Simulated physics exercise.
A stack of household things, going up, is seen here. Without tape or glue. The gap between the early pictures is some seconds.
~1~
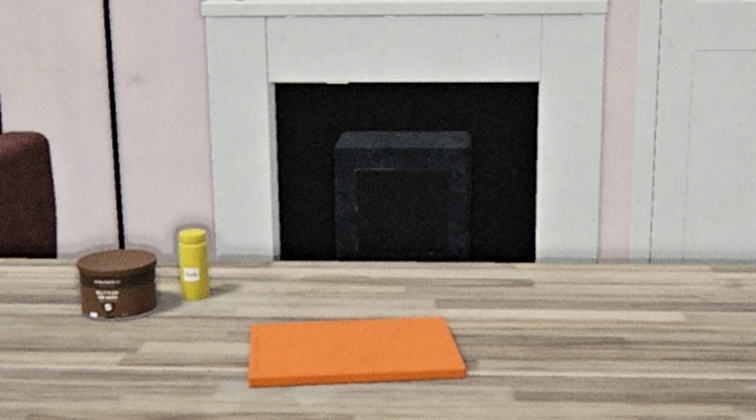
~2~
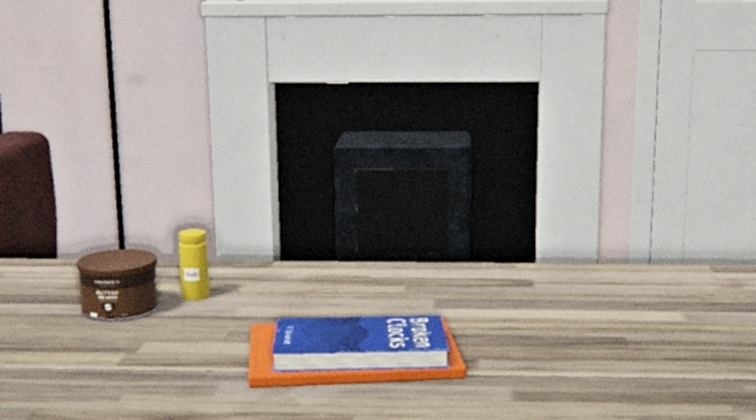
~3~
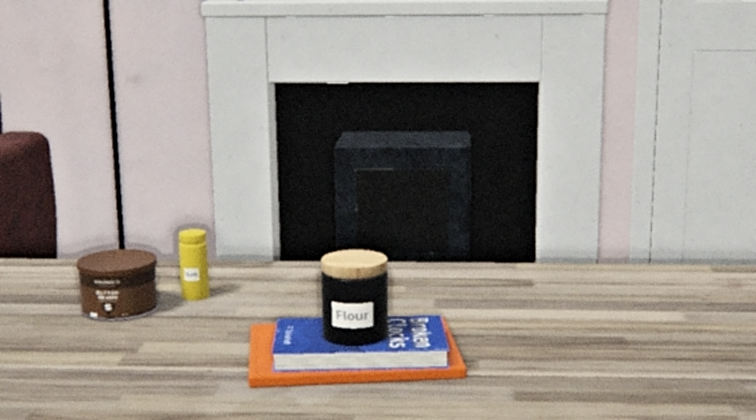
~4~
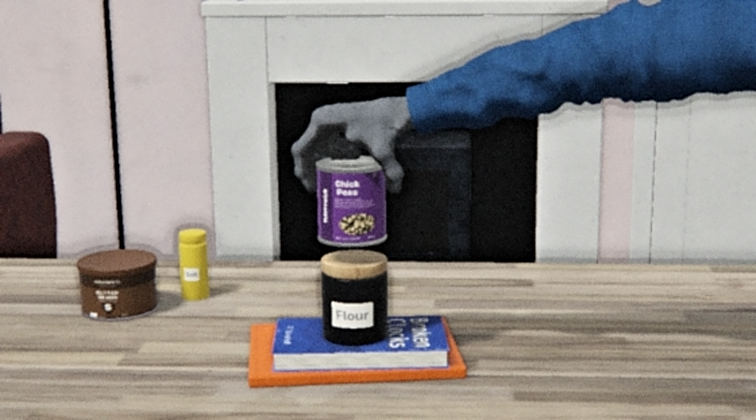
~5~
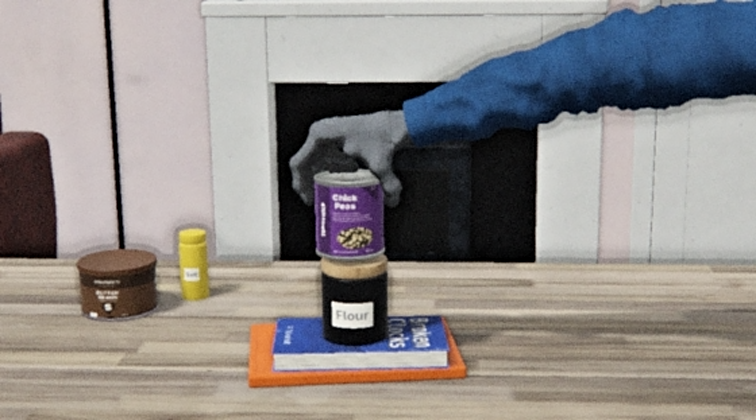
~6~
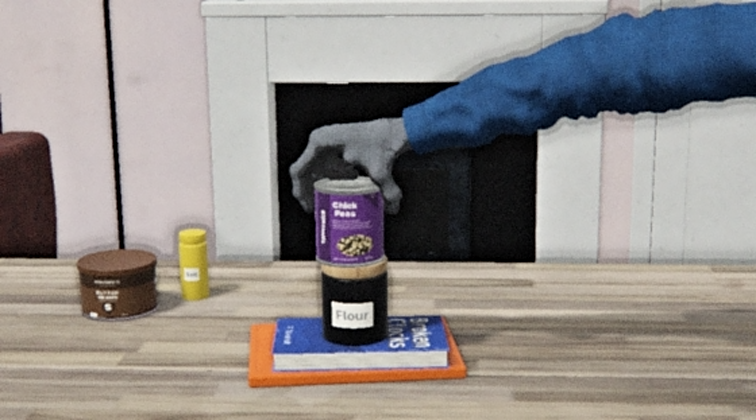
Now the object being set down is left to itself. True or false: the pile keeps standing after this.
True.
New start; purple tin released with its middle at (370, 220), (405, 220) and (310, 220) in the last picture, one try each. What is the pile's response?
Lab note - case 1: No collapse; case 2: Collapse; case 3: Collapse.
Then, 0.50 s later than the last frame, all is still.
Then, 1.20 s later than the last frame, purple tin resting near (350, 222).
When it is over, all 6 as before. End places, in pixels of the last picture, purple tin near (352, 222). The pile holds.
